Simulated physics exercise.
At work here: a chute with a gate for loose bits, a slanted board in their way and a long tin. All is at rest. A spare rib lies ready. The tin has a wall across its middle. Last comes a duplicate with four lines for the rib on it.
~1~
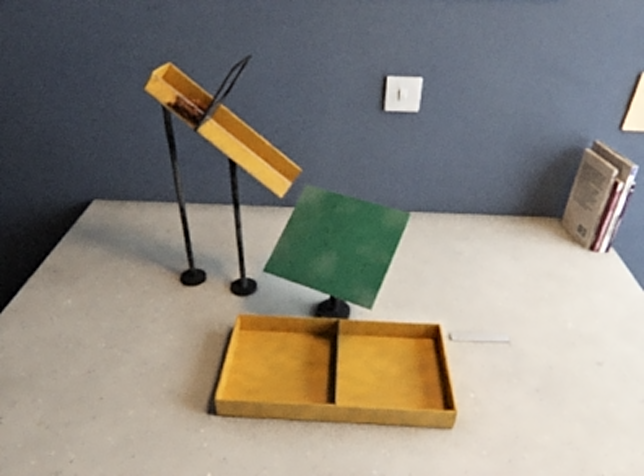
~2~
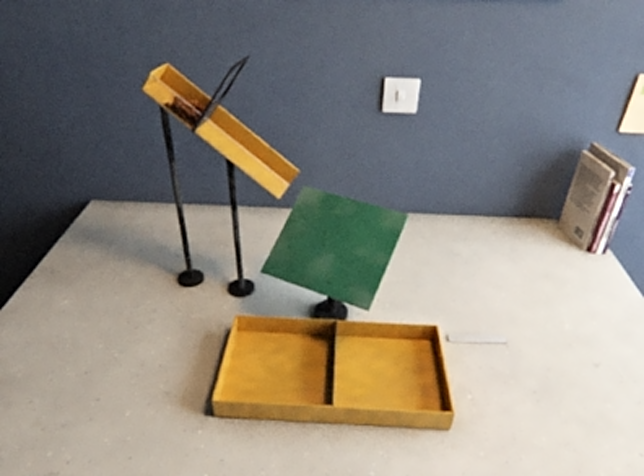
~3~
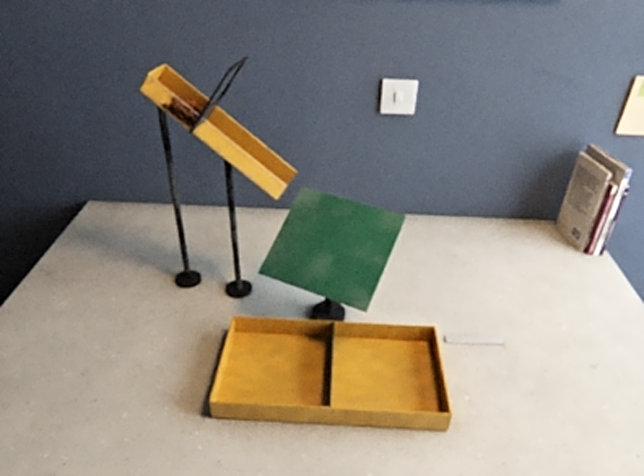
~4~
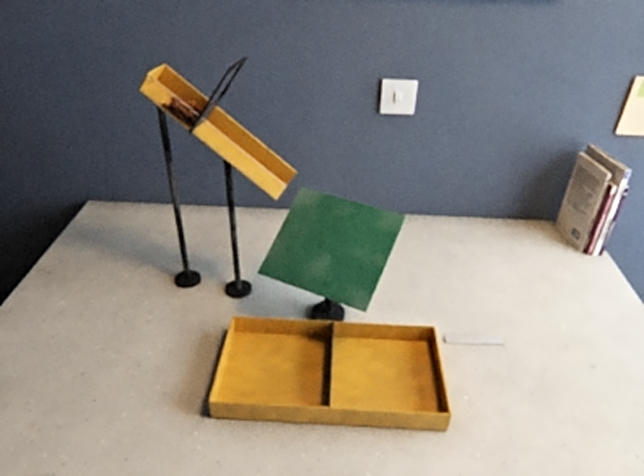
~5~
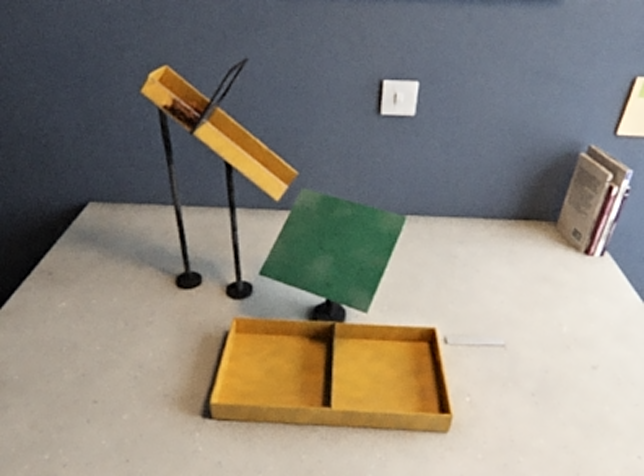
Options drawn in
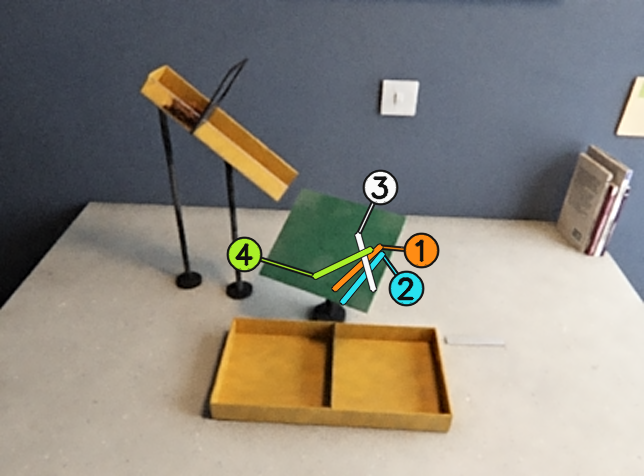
Only the camera moves, drifting very slightly at first and then almost still, while everything on the pale tabletop stays at rest before a blue-grey wall, seen from slightly above. A yellow chute with small brown bits behind a dark gate slopes down to the right on two black stands at left. Right of it stands a tilted green board, behind a yellow divided tray, with books at far right.
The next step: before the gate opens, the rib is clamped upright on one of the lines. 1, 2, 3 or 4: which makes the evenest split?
3.
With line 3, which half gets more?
The right half.
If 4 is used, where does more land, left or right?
More lands on the left.
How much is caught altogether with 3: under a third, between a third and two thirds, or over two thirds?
Over two thirds.
On the marked copy, line 1 from (380, 247) to (334, 288); line 2 from (382, 254) to (342, 301); line 3 from (358, 235) to (373, 288); line 4 from (370, 249) to (315, 276).
For line 1, of what is caught, nearly all in the left half, a small part in the right.
For line 2, of what is caught, most in the left half, a small part in the right.
For line 3, of what is caught, about a third in the left half, about two thirds in the right.
For line 4, of what is caught, most in the left half, a small part in the right.
